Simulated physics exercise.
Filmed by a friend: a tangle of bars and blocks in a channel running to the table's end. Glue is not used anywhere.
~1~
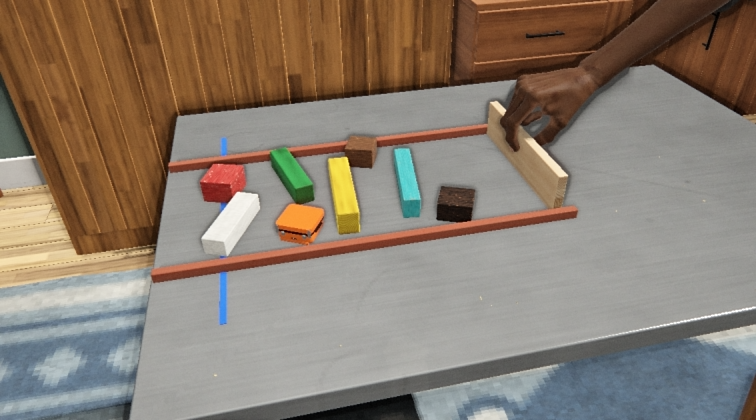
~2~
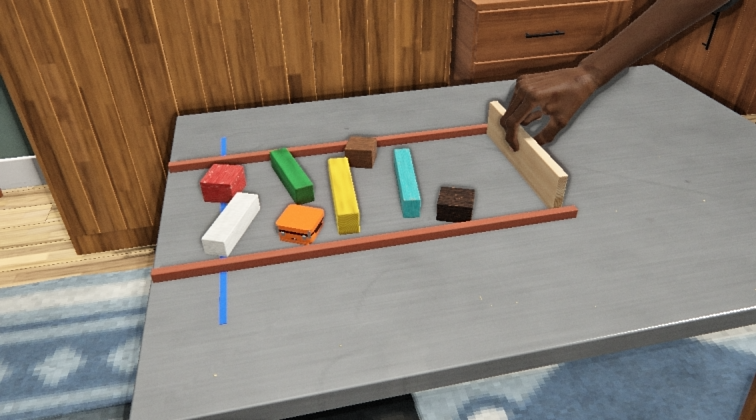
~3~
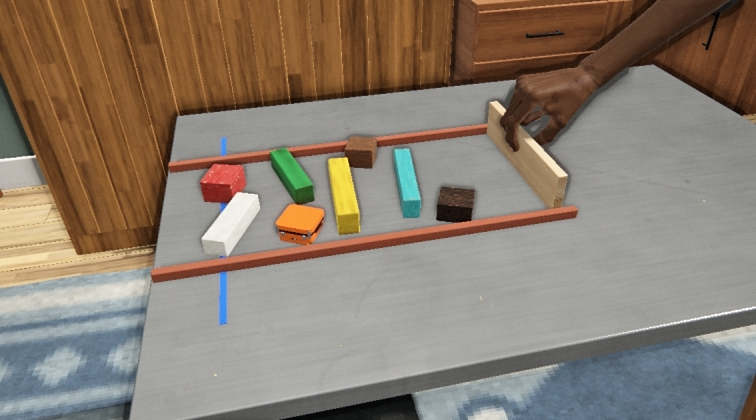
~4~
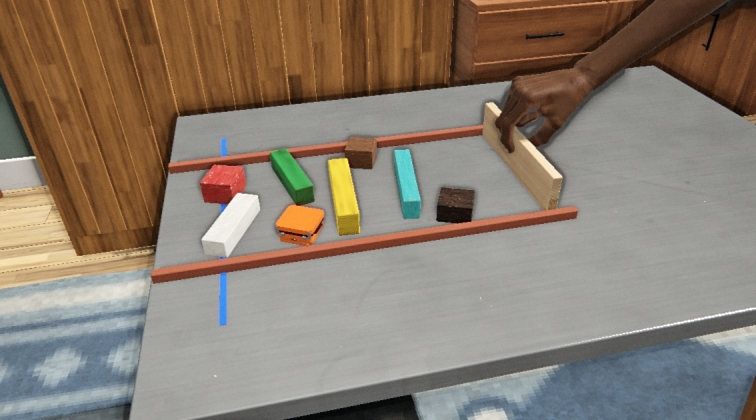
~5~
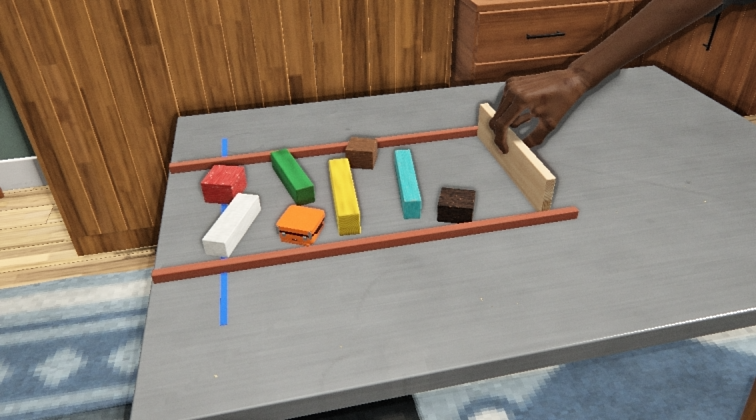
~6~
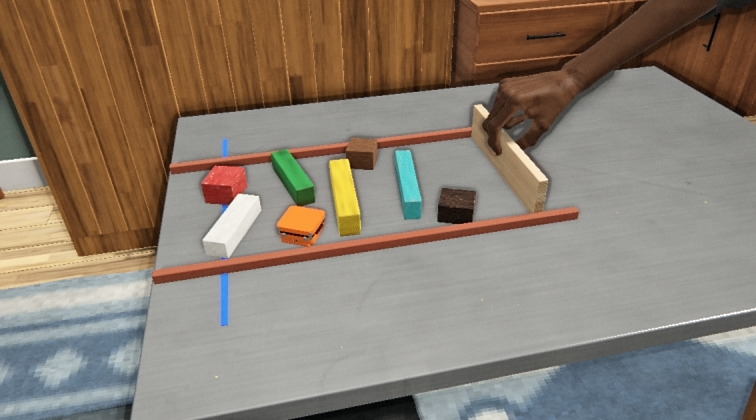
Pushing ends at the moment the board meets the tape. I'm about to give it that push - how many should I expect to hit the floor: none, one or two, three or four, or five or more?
Expect three or four.
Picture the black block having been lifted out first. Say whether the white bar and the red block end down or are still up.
As for the white bar, it topples off; as for the red block, it topples off.
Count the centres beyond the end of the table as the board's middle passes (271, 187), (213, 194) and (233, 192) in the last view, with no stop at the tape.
1, 4 and 3.
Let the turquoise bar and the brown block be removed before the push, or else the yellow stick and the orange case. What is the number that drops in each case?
The number fallen is 2, and in the other try 1.
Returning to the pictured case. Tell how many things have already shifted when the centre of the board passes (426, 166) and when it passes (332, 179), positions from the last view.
First 2, then 7.
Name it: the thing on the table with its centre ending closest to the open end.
The green stick finishes closest.
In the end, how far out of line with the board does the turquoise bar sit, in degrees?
I'd estimate about 20 degrees.
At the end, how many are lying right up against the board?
Looks like 3 of them, all told.
A little later, none off yet; red block at rest near (225, 185); white bar at rest near (234, 224); green stick at rest near (292, 177).
Next, none off yet; red block at rest near (225, 185); white bar at rest near (230, 224); green stick shifted a little near (279, 177).
Later still, none off yet; red block shifted about its own width near (184, 188); white bar shifted about its own width near (152, 225); green stick shifted about its own width near (211, 182).
When it is over, the number that fall off is three or four; down, orange case, white bar and red block.
